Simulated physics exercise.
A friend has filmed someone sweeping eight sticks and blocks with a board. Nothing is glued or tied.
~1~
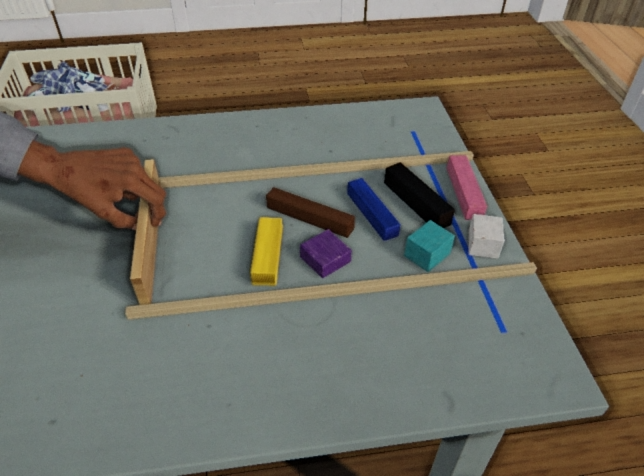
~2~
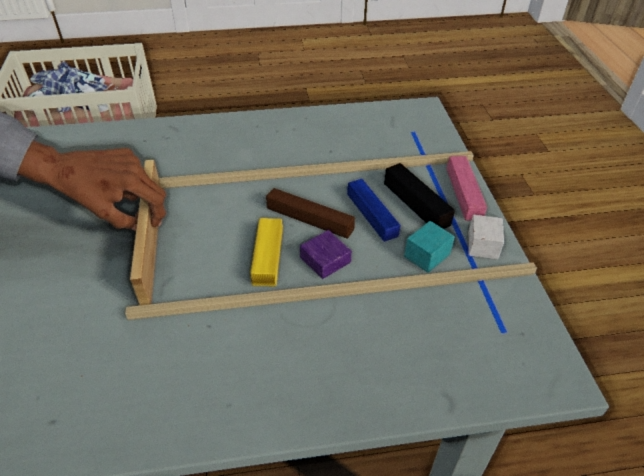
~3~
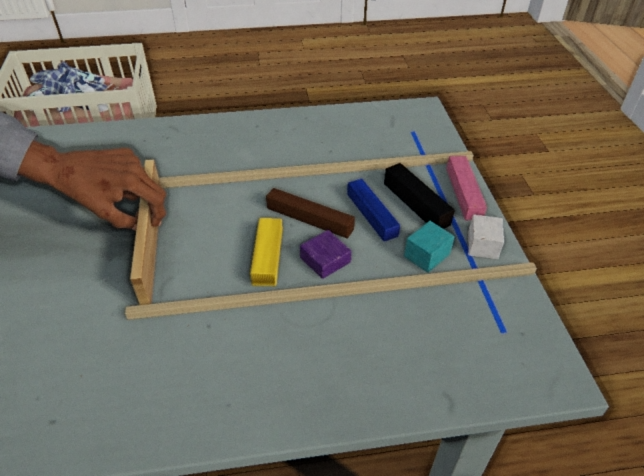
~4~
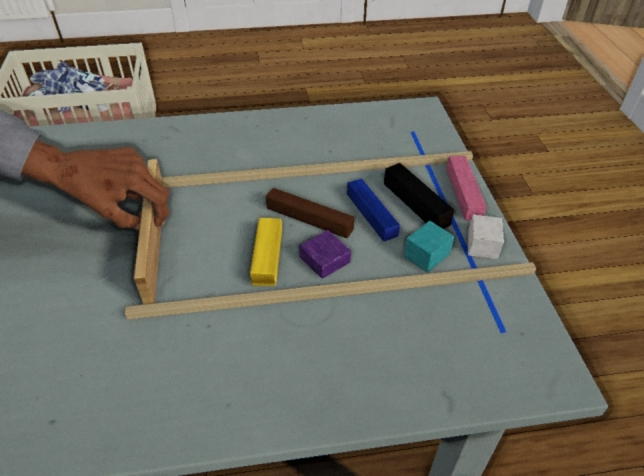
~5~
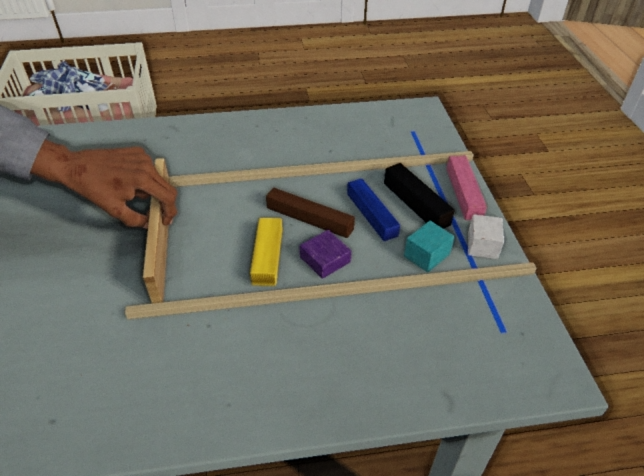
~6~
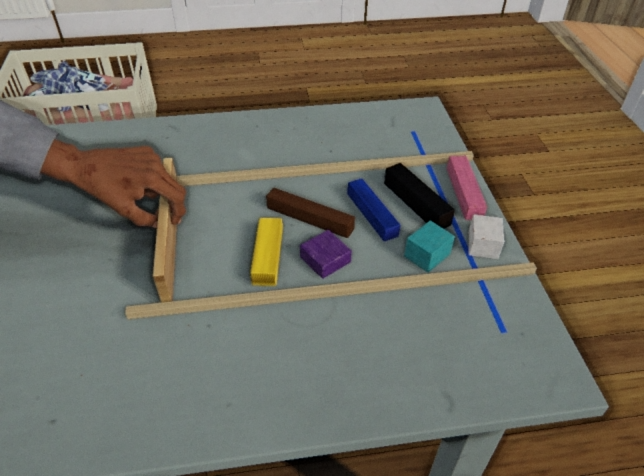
A hand slides a wooden board slightly right toward eight colourful sticks and blocks, which stay still.
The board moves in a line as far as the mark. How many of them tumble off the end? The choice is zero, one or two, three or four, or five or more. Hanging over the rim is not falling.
Here the number that fall off is three or four.
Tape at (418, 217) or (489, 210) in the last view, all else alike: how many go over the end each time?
In that order 1 and 7.
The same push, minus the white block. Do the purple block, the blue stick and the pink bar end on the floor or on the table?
The purple block remains up, the blue stick survives, the pink bar tumbles off.
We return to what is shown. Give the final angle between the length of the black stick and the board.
Near 35 degrees.
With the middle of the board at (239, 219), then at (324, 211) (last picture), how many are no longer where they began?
By then 0, and 4.
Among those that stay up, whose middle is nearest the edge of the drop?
The black stick.
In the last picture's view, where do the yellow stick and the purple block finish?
About (473, 230), and the other about (511, 246).
Soon after, none off yet; pink bar at rest near (466, 186); white block at rest near (486, 236); black stick at rest near (418, 196).
After that, none off yet; pink bar displaced a little near (480, 182); white block tilting a little near (534, 236); black stick displaced a little near (450, 182).
In the end, the number that fall off is three or four; gone, turquoise block, white block and pink bar.
